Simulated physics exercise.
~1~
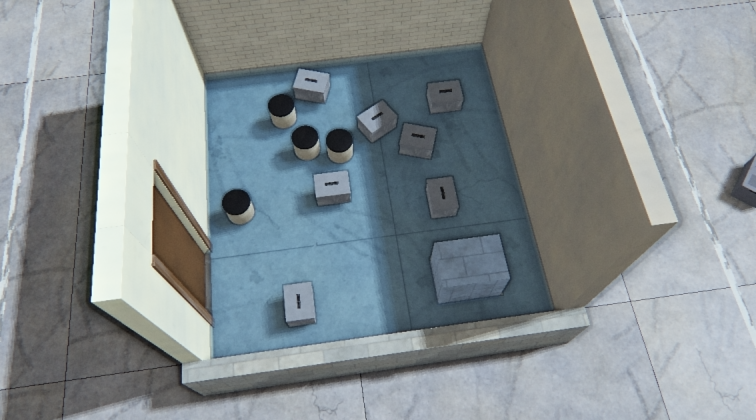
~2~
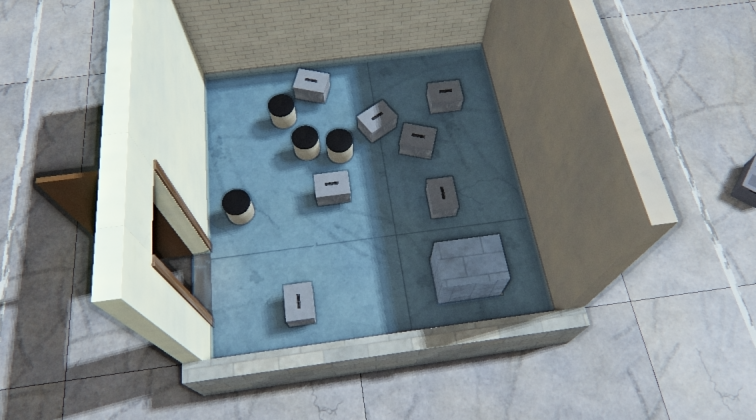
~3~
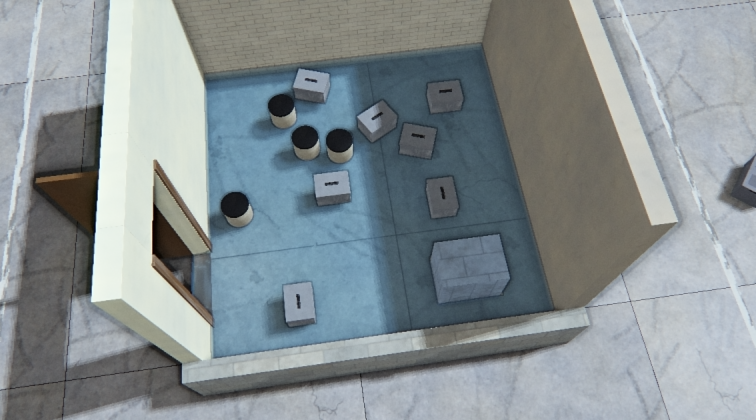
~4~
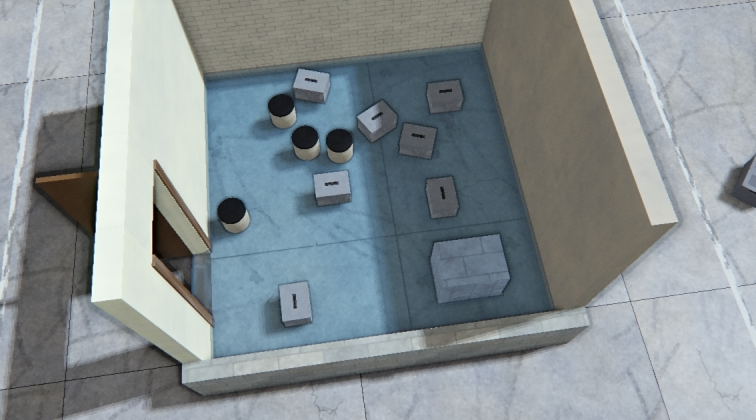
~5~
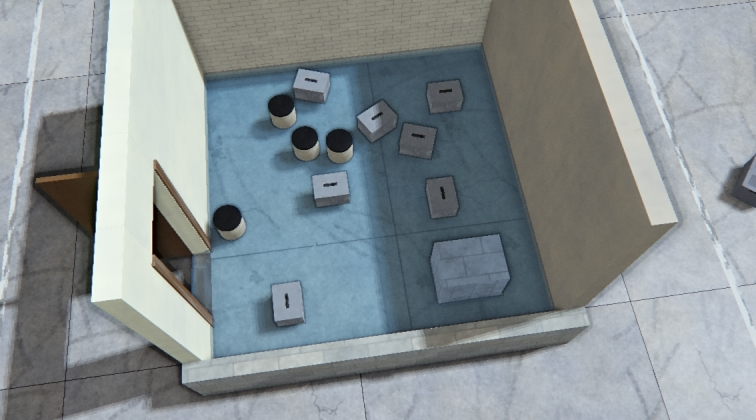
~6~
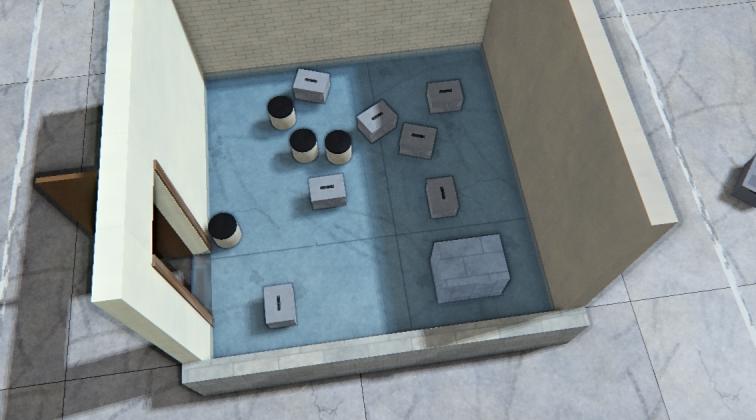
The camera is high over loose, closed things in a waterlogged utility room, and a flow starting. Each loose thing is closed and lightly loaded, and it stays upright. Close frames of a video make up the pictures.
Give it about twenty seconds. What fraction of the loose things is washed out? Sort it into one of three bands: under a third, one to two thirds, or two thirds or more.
It falls in the middle band, one to two thirds.
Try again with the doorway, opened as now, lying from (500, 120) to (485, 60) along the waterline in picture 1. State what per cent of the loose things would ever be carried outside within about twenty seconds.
Close to 70 percent.
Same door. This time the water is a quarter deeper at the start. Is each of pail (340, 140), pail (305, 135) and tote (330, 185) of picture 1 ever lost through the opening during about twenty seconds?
Item by item: Exits, exits and exits.
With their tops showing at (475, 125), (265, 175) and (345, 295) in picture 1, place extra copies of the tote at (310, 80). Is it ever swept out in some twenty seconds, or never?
Copy one never leaves, copy two leaves the room, copy three leaves the room.
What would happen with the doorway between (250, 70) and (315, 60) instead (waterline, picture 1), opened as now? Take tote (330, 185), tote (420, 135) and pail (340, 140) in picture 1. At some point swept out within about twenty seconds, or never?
First lost, second lost, third lost.
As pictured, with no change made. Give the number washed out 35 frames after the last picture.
Count: 4.
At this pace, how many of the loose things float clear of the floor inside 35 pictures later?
Count: 7.
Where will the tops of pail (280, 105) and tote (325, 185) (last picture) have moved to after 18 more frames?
My guess is close to (264, 140), then close to (249, 247).
A moment on, 1 of 11 are out; 10 afloat.
Next, 2 of 11 are out; 9 afloat.
Later, 4 of 11 are out; 7 afloat.
In the end, 6 of 11 are out; 5 afloat.
